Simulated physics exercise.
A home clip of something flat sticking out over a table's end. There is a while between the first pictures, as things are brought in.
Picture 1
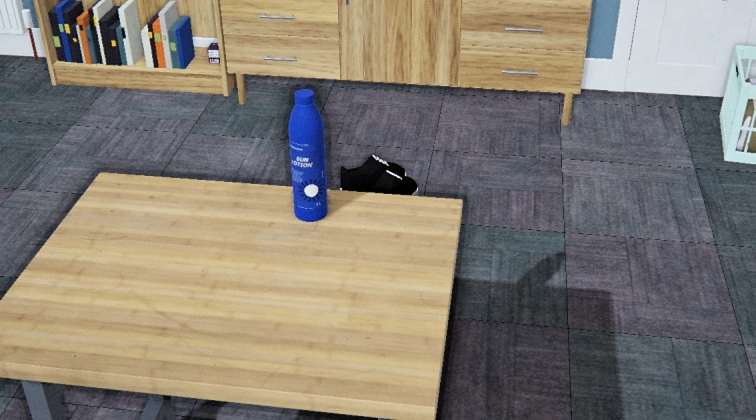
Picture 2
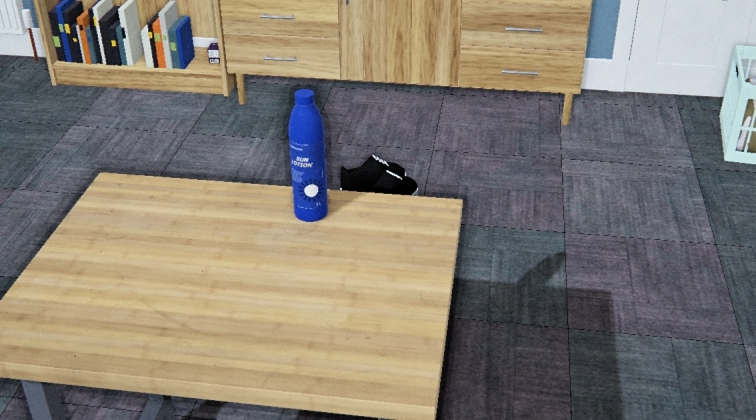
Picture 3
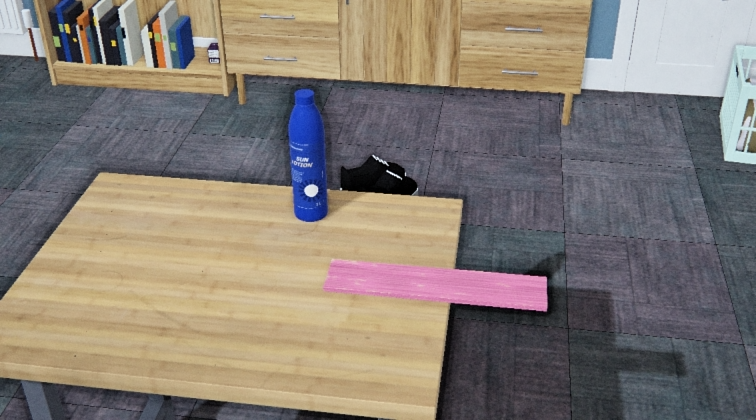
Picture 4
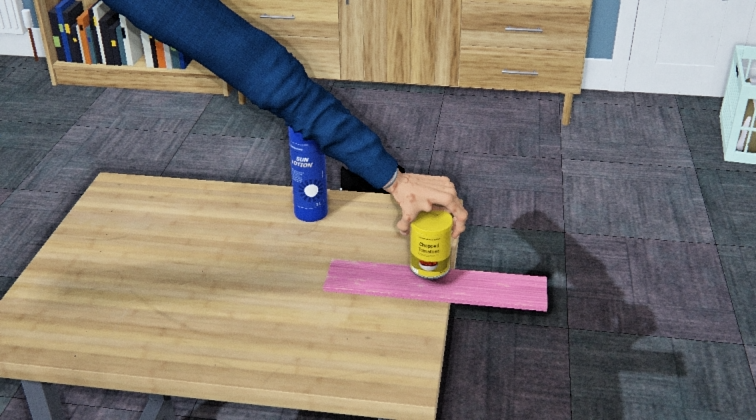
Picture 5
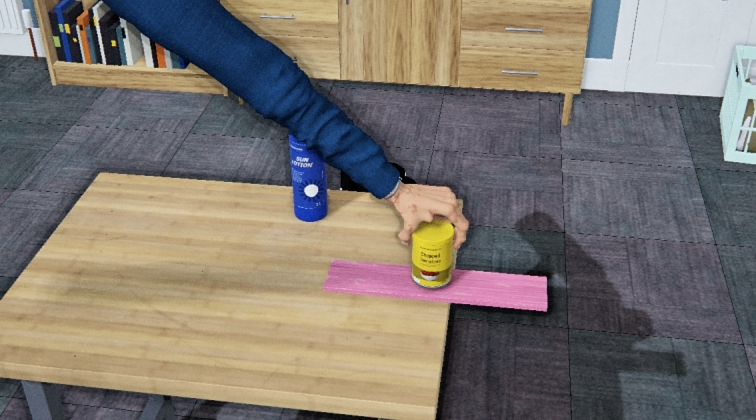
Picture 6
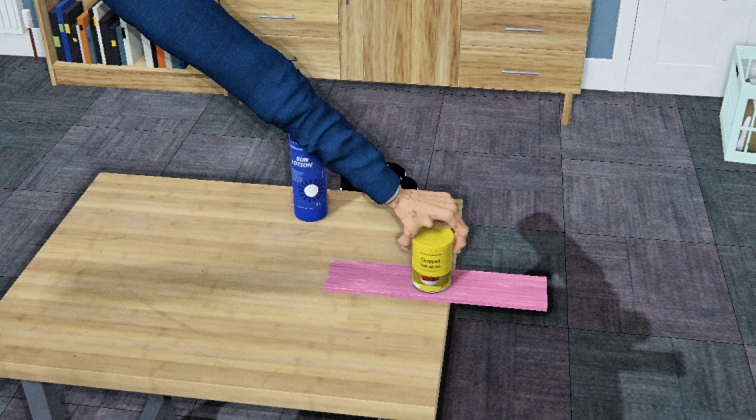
A pink board appeared lying across the right end of a wooden table, partly sticking out, and then a hand lowered a yellow tin onto it, near a blue bottle.
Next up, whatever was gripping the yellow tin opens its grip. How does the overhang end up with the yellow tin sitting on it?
The board stays on the table.
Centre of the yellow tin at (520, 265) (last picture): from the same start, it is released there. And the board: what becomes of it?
After that it tumbles.
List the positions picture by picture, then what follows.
The last thing is not in view yet, in the first picture.
The last thing is not in view yet, in the second picture.
The last thing is not in view yet; pink board (436, 284), in the third picture.
Coming down; yellow tin (431, 244); pink board (436, 284), in the fourth picture.
Coming down; yellow tin (432, 253); pink board (436, 284), in the fifth picture.
In place under the hand; yellow tin (432, 258); pink board (436, 284), in the sixth picture.
Then, 0.40 s later than the last frame, all is still.
Then, 1.10 s later than the last frame, yellow tin resting near (432, 259).
When it is over, all 3 as before. End places, in pixels of the last picture, yellow tin near (432, 259). The board keeps its balance.
